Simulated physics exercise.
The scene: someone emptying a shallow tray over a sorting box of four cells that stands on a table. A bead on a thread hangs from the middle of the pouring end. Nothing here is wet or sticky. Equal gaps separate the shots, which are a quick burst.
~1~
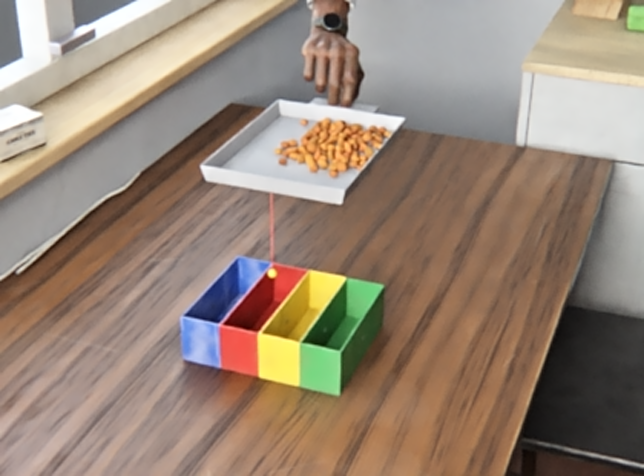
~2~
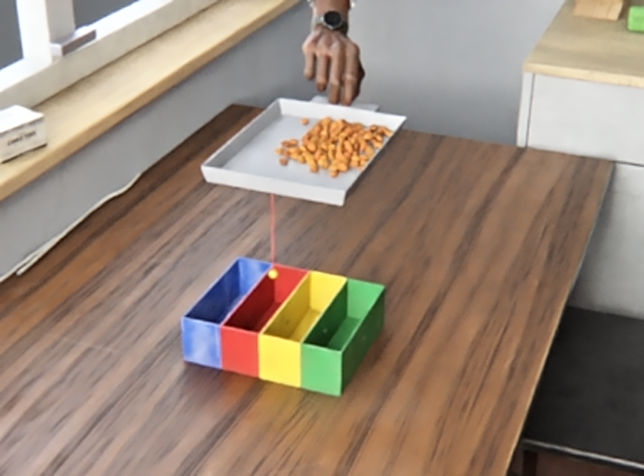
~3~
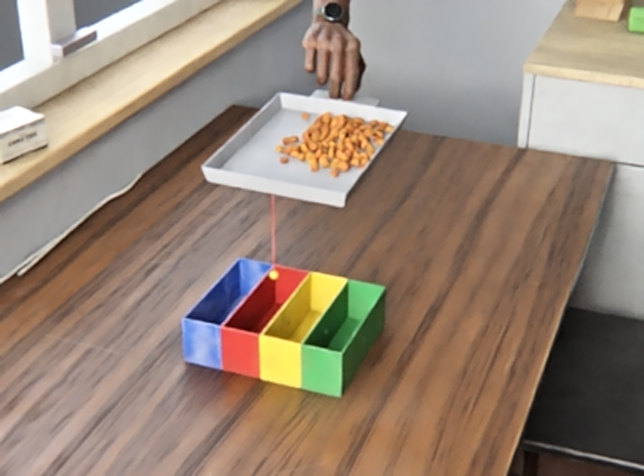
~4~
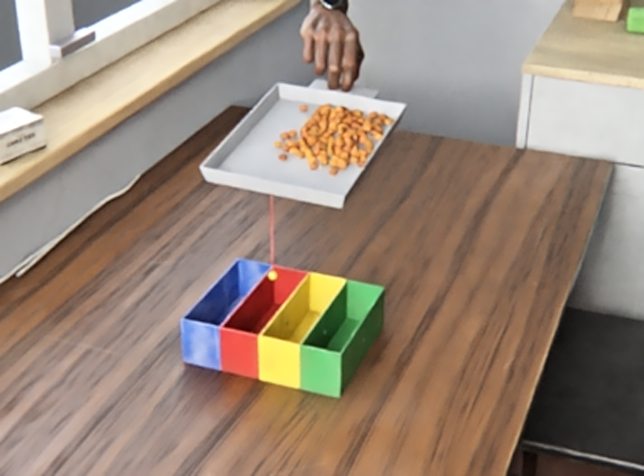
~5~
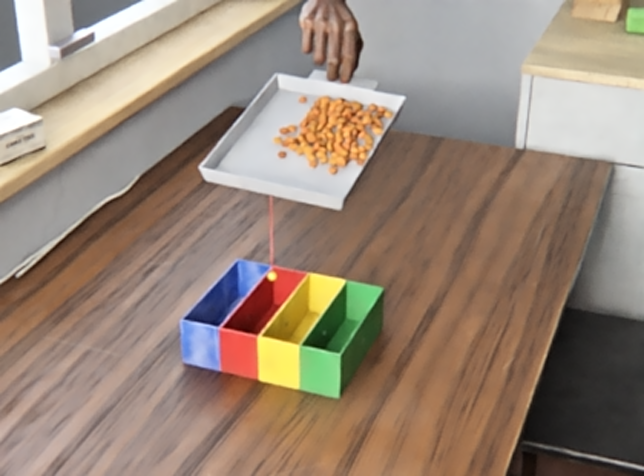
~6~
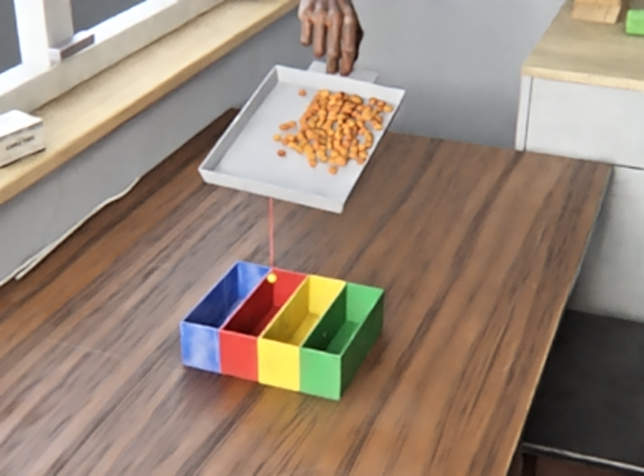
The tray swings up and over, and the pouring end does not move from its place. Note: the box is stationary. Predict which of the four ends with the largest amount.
The yellow one ends with the most.
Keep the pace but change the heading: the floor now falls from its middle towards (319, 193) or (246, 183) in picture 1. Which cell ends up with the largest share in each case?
In turn: The green cell; that blue cell.
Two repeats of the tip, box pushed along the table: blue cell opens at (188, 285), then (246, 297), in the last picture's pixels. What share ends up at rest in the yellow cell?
In order: 10 percent and 70 percent.
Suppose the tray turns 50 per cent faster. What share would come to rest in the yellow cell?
That works out at about 40 percent.
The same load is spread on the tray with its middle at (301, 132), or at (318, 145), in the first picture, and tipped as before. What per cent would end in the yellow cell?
That would be 40 per cent, and then 50 per cent.
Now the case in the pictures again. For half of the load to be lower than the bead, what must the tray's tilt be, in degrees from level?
Around 100°, give or take.
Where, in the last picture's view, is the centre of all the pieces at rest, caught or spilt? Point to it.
Once it all stops, the middle lies near (305, 354).
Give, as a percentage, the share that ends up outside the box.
I'd say around 0 per cent.
Soon, tray tipped steeply; nearly all on the tray; a stray few falling or outside the box.
A while on, tray tipped right over; about half on the tray; about a quarter in the green cell; a small part in the yellow cell; a stray few in the red cell; a small part falling or outside the box.
Towards the end, tray tipped past a quarter turn; about half in the yellow cell; about a third in the green cell; a small part in the red cell; a stray few falling or outside the box.
Finally, tray tipped past a quarter turn; about half in the yellow cell; about a third in the green cell; a small part in the red cell; none in the blue cell; a stray few outside the box.
